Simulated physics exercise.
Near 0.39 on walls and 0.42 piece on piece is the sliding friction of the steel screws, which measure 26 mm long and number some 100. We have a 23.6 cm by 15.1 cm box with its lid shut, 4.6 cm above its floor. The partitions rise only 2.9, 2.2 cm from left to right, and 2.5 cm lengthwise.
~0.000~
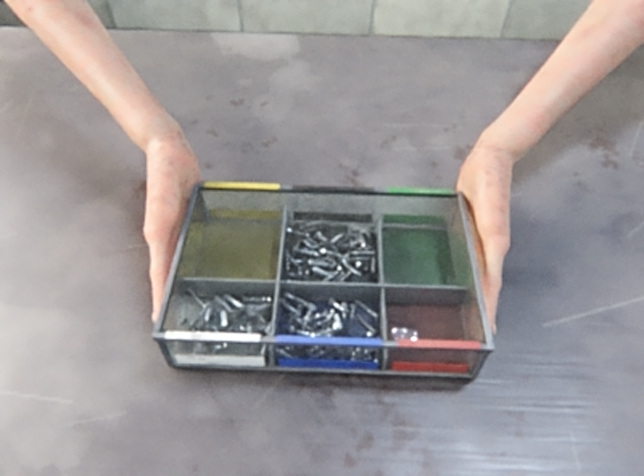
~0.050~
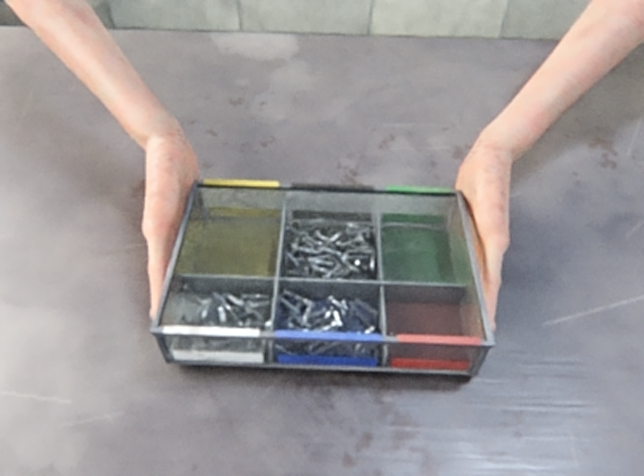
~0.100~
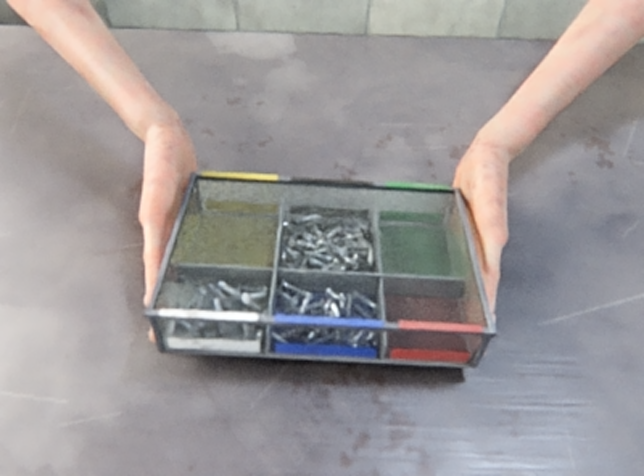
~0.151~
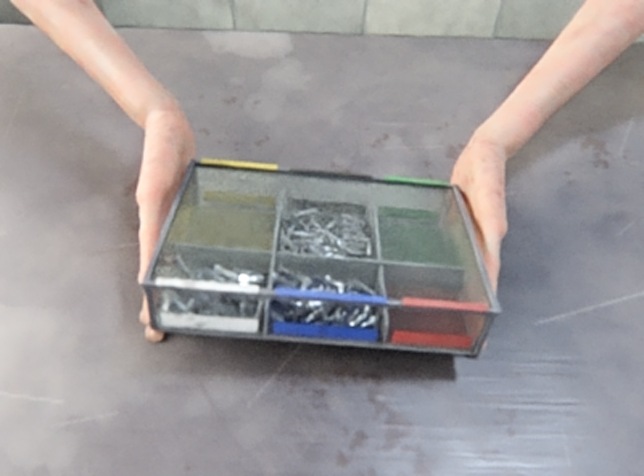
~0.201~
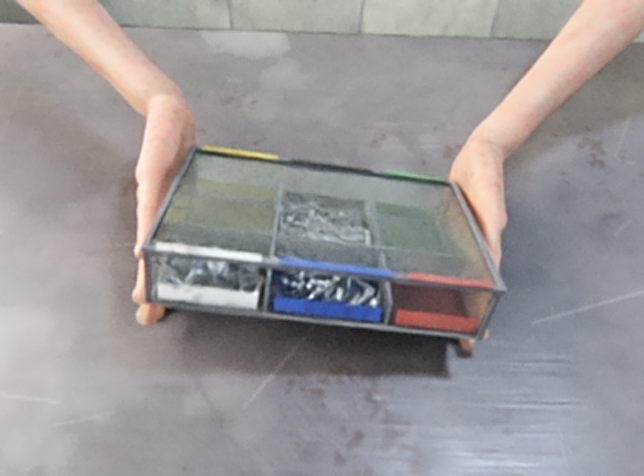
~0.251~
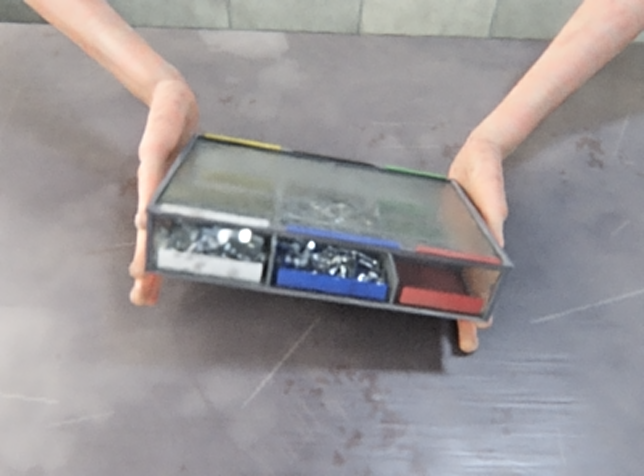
In this clip, two hands hold a shut, clear-lidded box with six color-marked compartments, three containing small metal pieces, above a gray surface, then lift and tilt it steadily until its front side faces more toward the viewer.
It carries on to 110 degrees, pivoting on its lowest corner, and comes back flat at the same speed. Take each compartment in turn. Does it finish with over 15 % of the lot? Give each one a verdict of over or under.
Red - under; blue - under; green - over; yellow - under; white - under; black - over.
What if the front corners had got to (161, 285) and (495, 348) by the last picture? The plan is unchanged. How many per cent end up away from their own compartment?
Then around 95 percent would end up out of place.
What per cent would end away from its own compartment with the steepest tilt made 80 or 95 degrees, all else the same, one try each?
About 35 and about 60 per cent, in that order.
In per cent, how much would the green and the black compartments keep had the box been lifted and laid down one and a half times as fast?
I'd say green 25 percent, black 60 percent.
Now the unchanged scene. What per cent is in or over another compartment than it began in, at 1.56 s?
Close to 60 per cent, I reckon.
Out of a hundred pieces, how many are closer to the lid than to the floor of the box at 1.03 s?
Some 80 per cent.
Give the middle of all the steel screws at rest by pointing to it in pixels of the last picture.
Somewhere near (348, 234) in the last picture.
After 1.03 s, tilt 109 degrees; blue 5 %, green 25 %, yellow 15 %, white 5 %, black 50 %.
After 1.56 s, tilt 47 degrees; green 40 %, yellow 5 %, white 5 %, black 50 %.
Then, at 2.14 s, tilt 0 degrees; green 40 %, yellow 5 %, white 5 %, black 50 %.
At rest (2.7 s), red 0 %, blue 0 %, green 40 %, yellow 5 %, white 5 %, black 50 %.
